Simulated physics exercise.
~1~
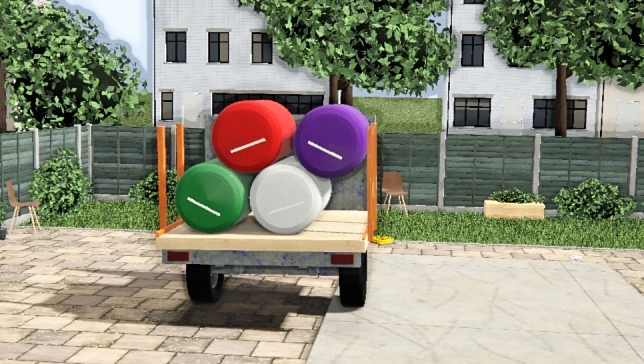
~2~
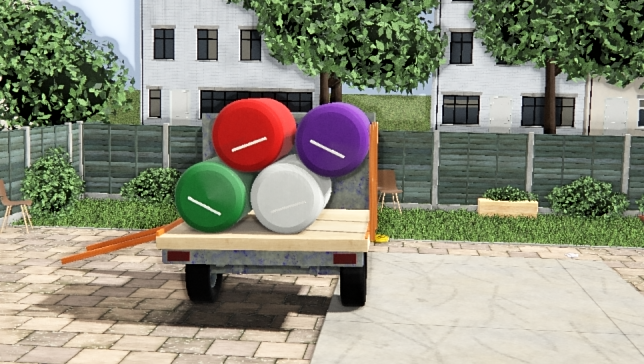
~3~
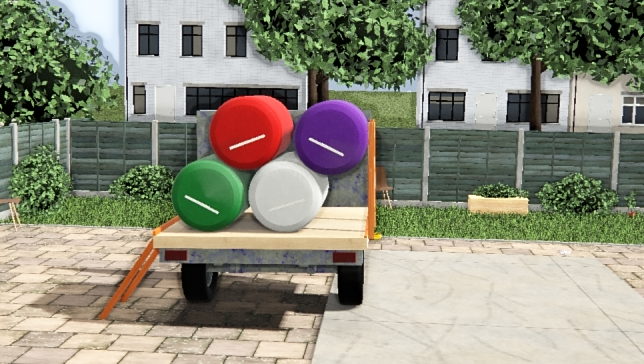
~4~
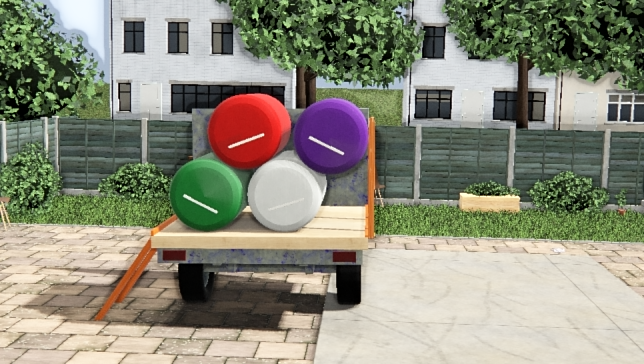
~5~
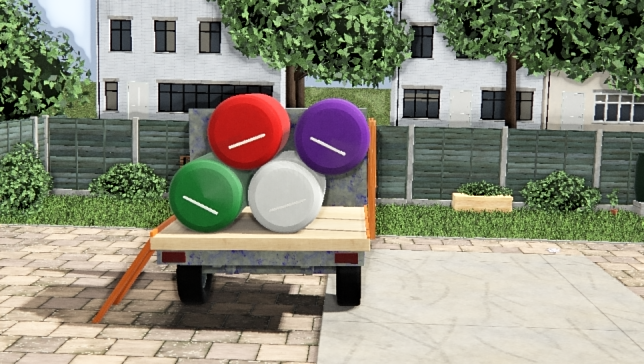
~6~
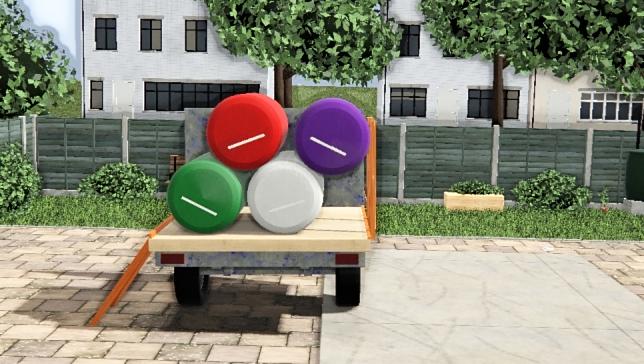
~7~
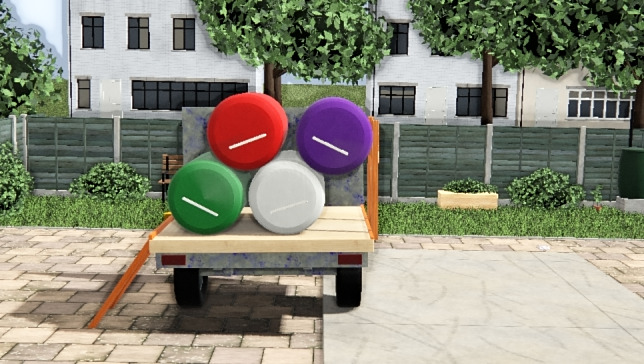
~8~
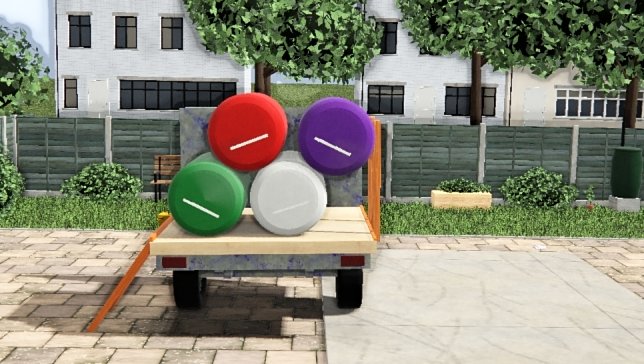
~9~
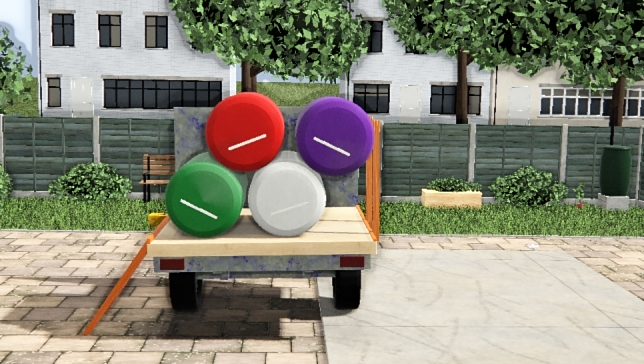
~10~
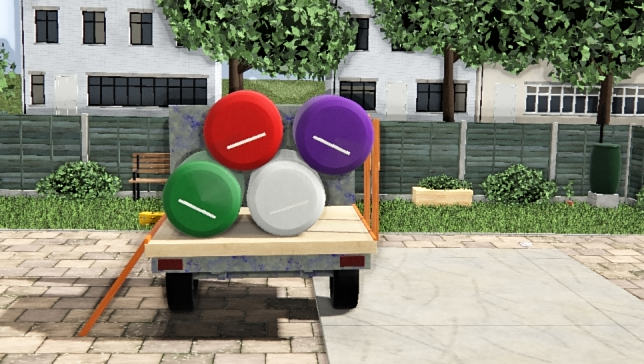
On a paved yard, a trailer's left orange posts swing out and down while four stacked coloured bales stay in place.
